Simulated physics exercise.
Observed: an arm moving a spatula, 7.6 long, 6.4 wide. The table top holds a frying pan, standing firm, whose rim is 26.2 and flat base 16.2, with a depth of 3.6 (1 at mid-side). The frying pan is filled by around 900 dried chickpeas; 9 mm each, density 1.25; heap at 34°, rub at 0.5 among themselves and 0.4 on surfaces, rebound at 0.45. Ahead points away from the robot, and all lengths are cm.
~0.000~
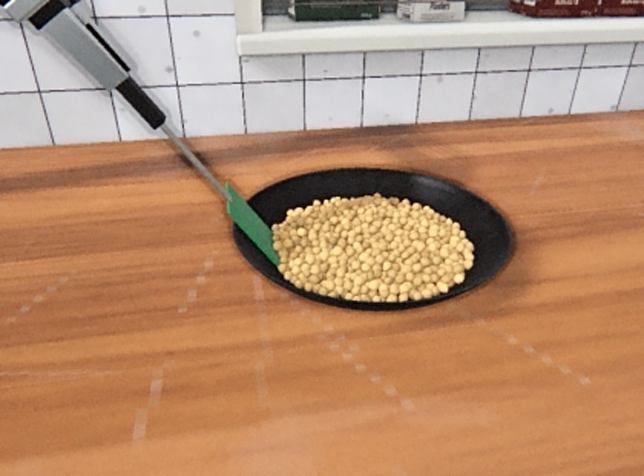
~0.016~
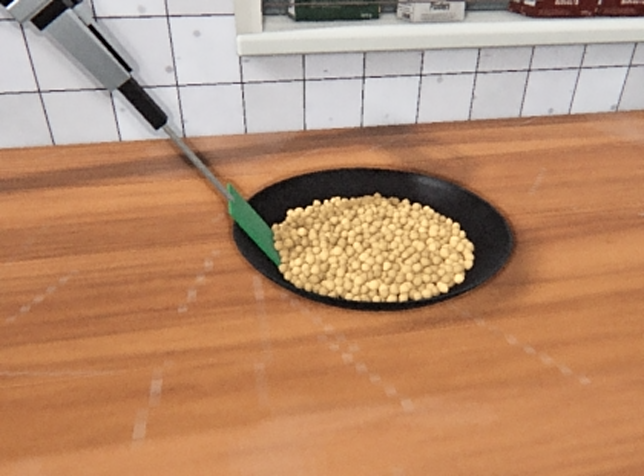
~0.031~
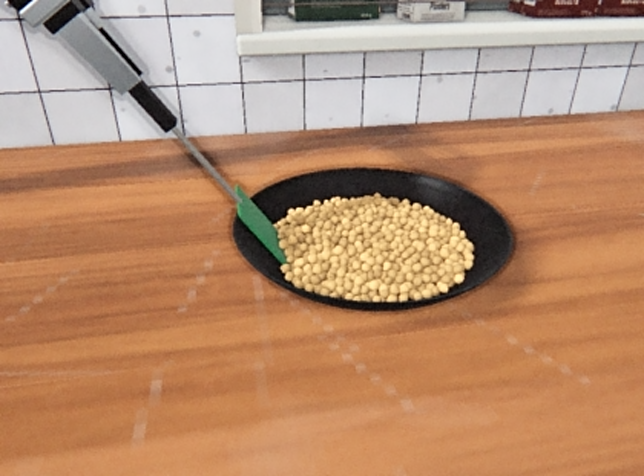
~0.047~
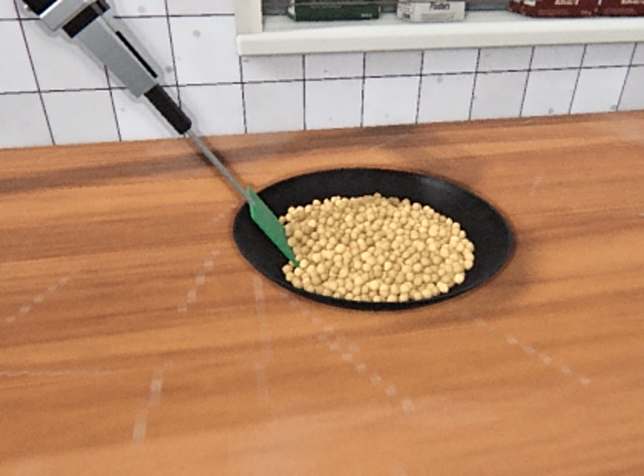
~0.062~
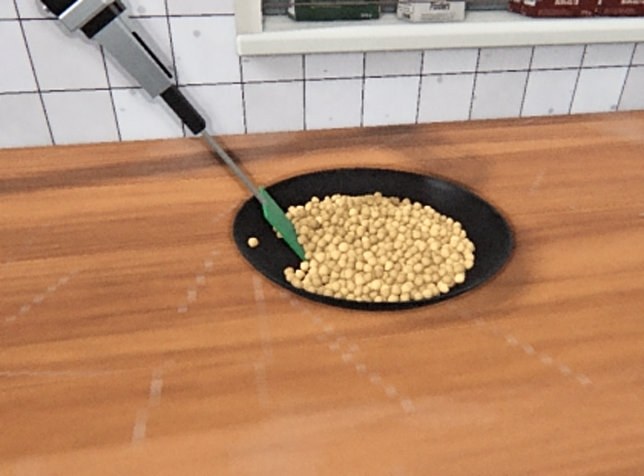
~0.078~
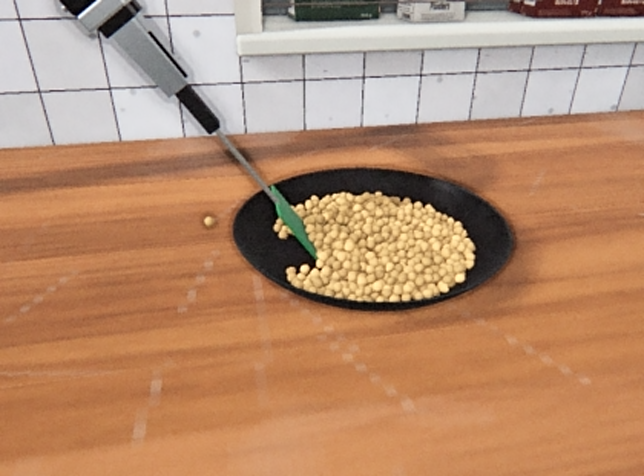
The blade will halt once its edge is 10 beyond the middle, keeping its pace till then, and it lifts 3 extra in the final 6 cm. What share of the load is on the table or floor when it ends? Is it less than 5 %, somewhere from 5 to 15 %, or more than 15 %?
It is more than 15 %.
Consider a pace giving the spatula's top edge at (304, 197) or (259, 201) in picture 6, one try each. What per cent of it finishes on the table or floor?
Some 25 and 10 per cent.
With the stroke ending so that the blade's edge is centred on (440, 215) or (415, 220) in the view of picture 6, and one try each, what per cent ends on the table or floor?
5 % and 0 %.
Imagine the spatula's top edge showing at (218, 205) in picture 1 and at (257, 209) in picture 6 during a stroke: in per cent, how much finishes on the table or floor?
Some 15 per cent.
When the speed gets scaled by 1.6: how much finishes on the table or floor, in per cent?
Something close to 25 per cent ends up on the table or floor.
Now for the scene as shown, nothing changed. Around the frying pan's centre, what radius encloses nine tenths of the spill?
Distance: Approx. 40 cm.
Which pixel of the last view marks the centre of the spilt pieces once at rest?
(606, 230) or thereabouts.
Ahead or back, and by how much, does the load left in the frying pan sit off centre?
2.5 cm ahead.
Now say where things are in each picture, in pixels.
The first picture shows spatula top edge at (228, 197), sloping 56°; upper third of the load around (370, 236), from x 275 to 470, top at y 200; 900 in the frying pan.
The second picture shows spatula top edge at (229, 197), sloping 56°; upper third of the load around (370, 236), from x 275 to 470, top at y 200.
The third picture shows spatula top edge at (238, 199), sloping 56°; upper third of the load around (368, 236), from x 275 to 470, top at y 200.
The fourth picture shows spatula top edge at (250, 201), sloping 56°; upper third of the load around (363, 234), from x 275 to 470, top at y 200.
The fifth picture shows spatula top edge at (263, 201), sloping 56°; upper third of the load around (365, 232), from x 255 to 470, top at y 195.
The sixth picture shows spatula top edge at (276, 200), sloping 56°; upper third of the load around (366, 231), from x 210 to 470, top at y 195; 899 in the frying pan, 1 on the blade or in flight.
By 0.15 s, sloping 56°, highest piece 15 above the table; 899 in the frying pan, 1 on the blade or in flight.
By 0.22 s, sloping 56°, highest piece 19 above the table; 899 in the frying pan, 1 on the blade or in flight.
By 0.46 s, sloping 56°, highest piece 5 above the table; 710 in the frying pan, 186 on the table or floor, 4 on the blade or in flight.
By 1.51 s, sloping 56°, highest piece 4 above the table; 710 in the frying pan, 190 on the table or floor.
Final count, 710 in the frying pan, 190 on the table or floor. That is 21 % on the table or floor.
